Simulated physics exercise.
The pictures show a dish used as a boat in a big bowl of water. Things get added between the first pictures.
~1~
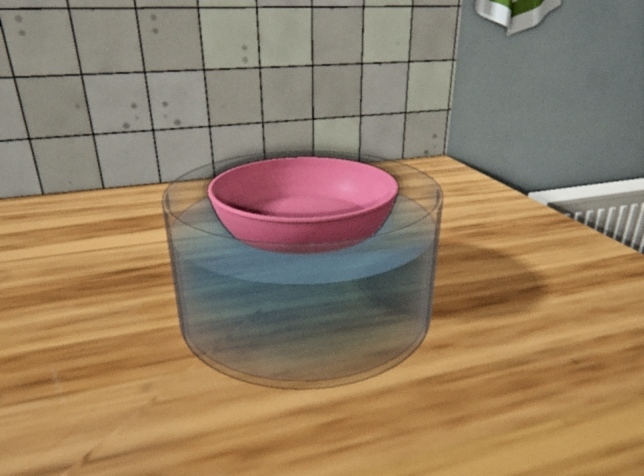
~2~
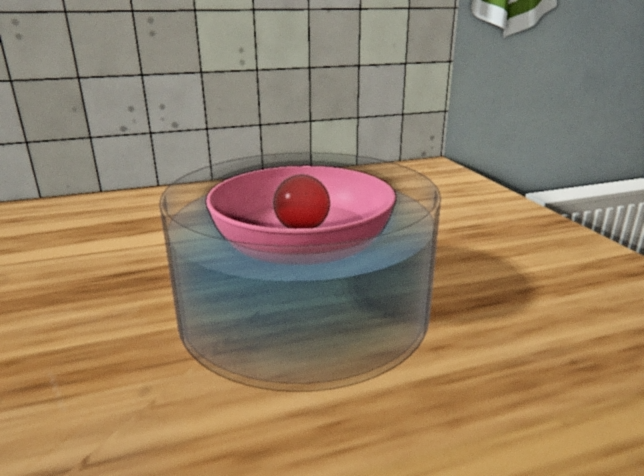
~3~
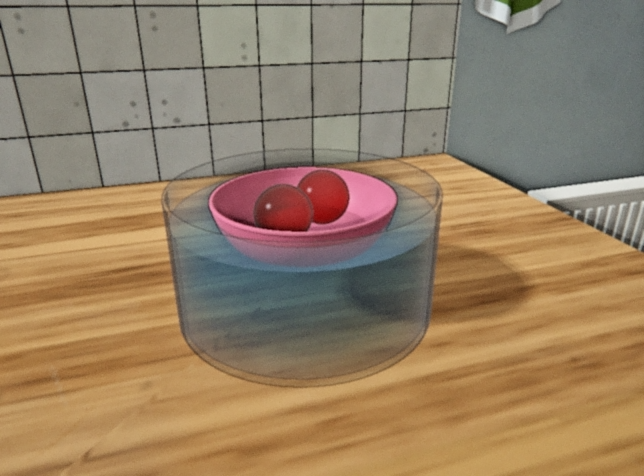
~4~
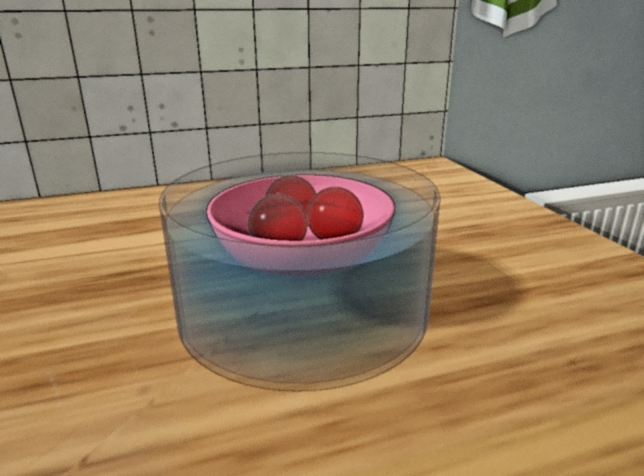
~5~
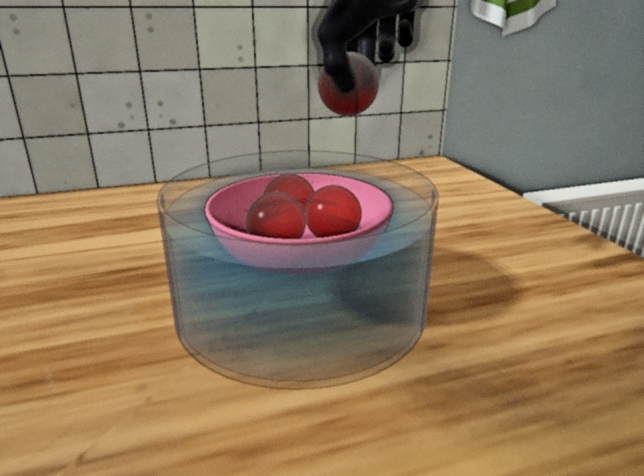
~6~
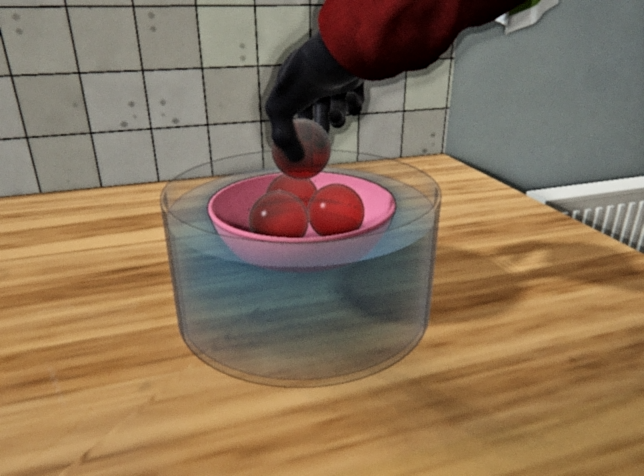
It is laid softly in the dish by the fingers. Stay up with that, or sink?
It sinks.
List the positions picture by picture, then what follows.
Dish (304, 185) empty; most of its side above the surface, in the first picture.
Dish (302, 194) with one aboard; about two thirds of its side above the surface, in the second picture.
Dish (303, 196) with two aboard; about a third of its side above the surface, in the third picture.
Dish (301, 205) with three aboard; hardly any of its side above the surface, in the fourth picture.
Dish (300, 204) with three aboard; hardly any of its side above the surface; the next glass marble in the hand at (348, 85), in the fifth picture.
Dish (302, 202) with three aboard; hardly any of its side above the surface; the next glass marble in the hand at (301, 150), in the sixth picture.
Soon after, the glass marble is in and the dish dips.
Later, water pours in over its edge.
In the end, the dish lies on the bottom with its load.
